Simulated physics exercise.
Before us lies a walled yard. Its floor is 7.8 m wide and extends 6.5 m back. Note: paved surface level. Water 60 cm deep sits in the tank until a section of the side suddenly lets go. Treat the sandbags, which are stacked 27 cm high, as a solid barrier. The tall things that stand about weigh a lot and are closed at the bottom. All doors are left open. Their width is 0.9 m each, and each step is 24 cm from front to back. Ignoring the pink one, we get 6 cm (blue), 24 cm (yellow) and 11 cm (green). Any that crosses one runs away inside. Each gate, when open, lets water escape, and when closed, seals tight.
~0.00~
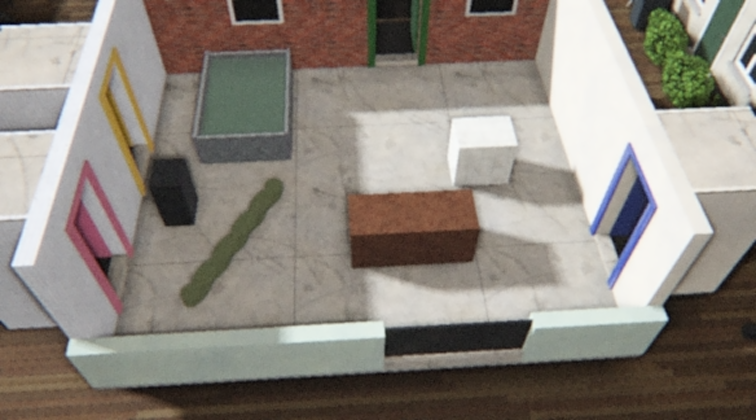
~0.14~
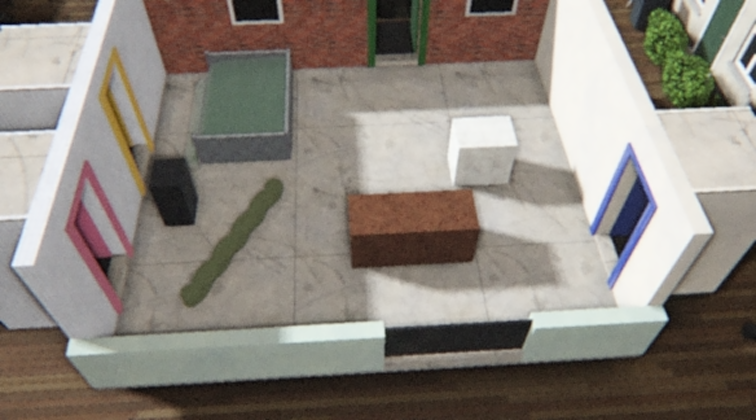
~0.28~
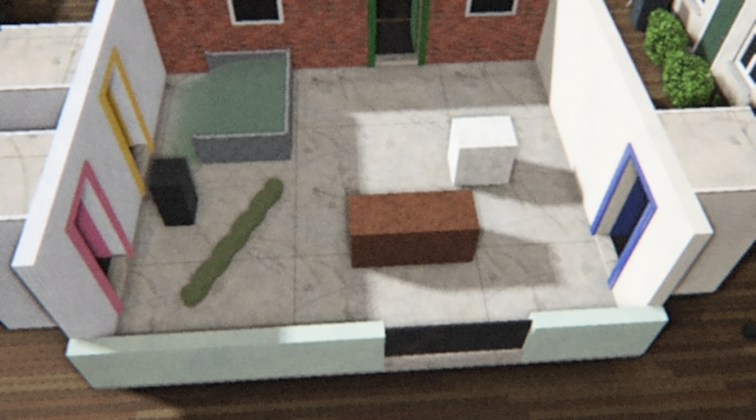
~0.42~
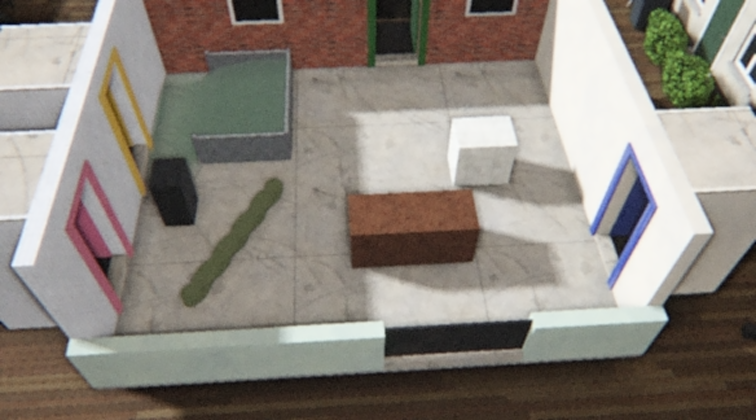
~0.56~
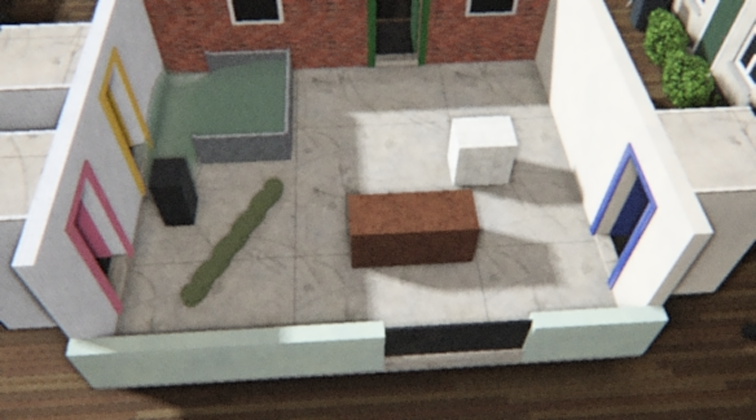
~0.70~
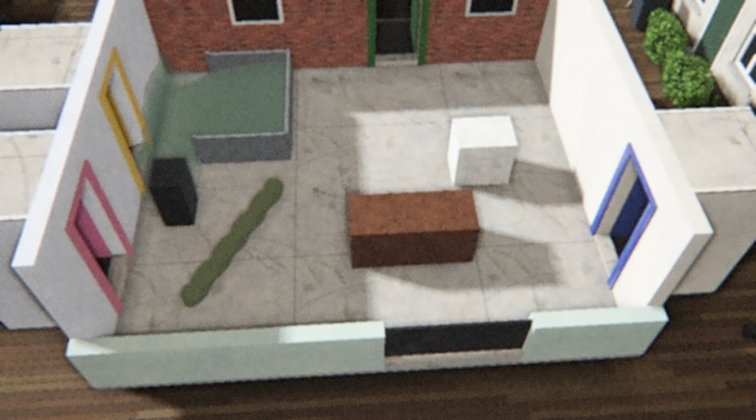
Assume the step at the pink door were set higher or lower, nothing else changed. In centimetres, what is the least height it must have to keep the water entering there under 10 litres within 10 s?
8 cm.
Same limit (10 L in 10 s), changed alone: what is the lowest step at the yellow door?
At the yellow door you'd want roughly 31 cm.
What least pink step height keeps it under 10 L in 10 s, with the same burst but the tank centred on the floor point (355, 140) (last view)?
Near 9.5 cm.
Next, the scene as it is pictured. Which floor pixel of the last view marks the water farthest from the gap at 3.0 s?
Front tip: Approx. (475, 62) px.
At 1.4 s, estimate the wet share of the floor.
Some 10 per cent of it.
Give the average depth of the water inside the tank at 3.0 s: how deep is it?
It averages near 23 cm.
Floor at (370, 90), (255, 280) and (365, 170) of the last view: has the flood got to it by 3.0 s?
Listed order - soaked through, unwetted, unwetted.
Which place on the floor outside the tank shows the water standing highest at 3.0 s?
At about pixel (134, 362).
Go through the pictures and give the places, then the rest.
The first frame shows still water, 60 cm deep, in the tank at (245, 94); the pink door at (105, 246) is dry.
In the second frame, the gap is at (208, 111), the front 0.3 m out at (189, 162); the back of the tank holds 60 cm.
In the third frame, the front is at a hidden place, 0.8 m from the gap at (208, 112); 1.7 m2 of floor is wet, 60 cm left at the back.
In the fourth frame, the front is at a hidden place, 1.0 m from the gap at (208, 113); 2.8 m2 of floor is wet, 55 cm left at the back.
In the fifth frame, the front is at (144, 189), 1.2 m from the gap at (208, 114); 3.0 m2 of floor is wet, 50 cm left at the back.
In the sixth frame, the gap is at (208, 114), the front 1.4 m out at (141, 205); the back of the tank holds 50 cm; 1.6 m in a straight line remain to the pink door at (105, 246).
After 1.4 s water covers 10 % of the floor, deepest (53 cm) near (166, 80); 2 cm at the pink door, 0 litres in over its 14 cm step.
After 3.0 s water covers 30 % of the floor, deepest (28 cm) near (134, 362); 9 cm at the pink door, 0 litres in over its 14 cm step.
After 10.0 s water covers 85 % of the floor, deepest (15 cm) near (163, 98); 7 cm at the pink door, 0 litres in over its 14 cm step.
At the pink door as built, the water arrived by 1.4 s and peaked near 13 cm at 2.2 s.
Run again over the same 10 s with other heights there, 15 litres in over 7 cm, 5 litres over 9.5 cm. The limit of 10 litres is kept from about 8 cm up.
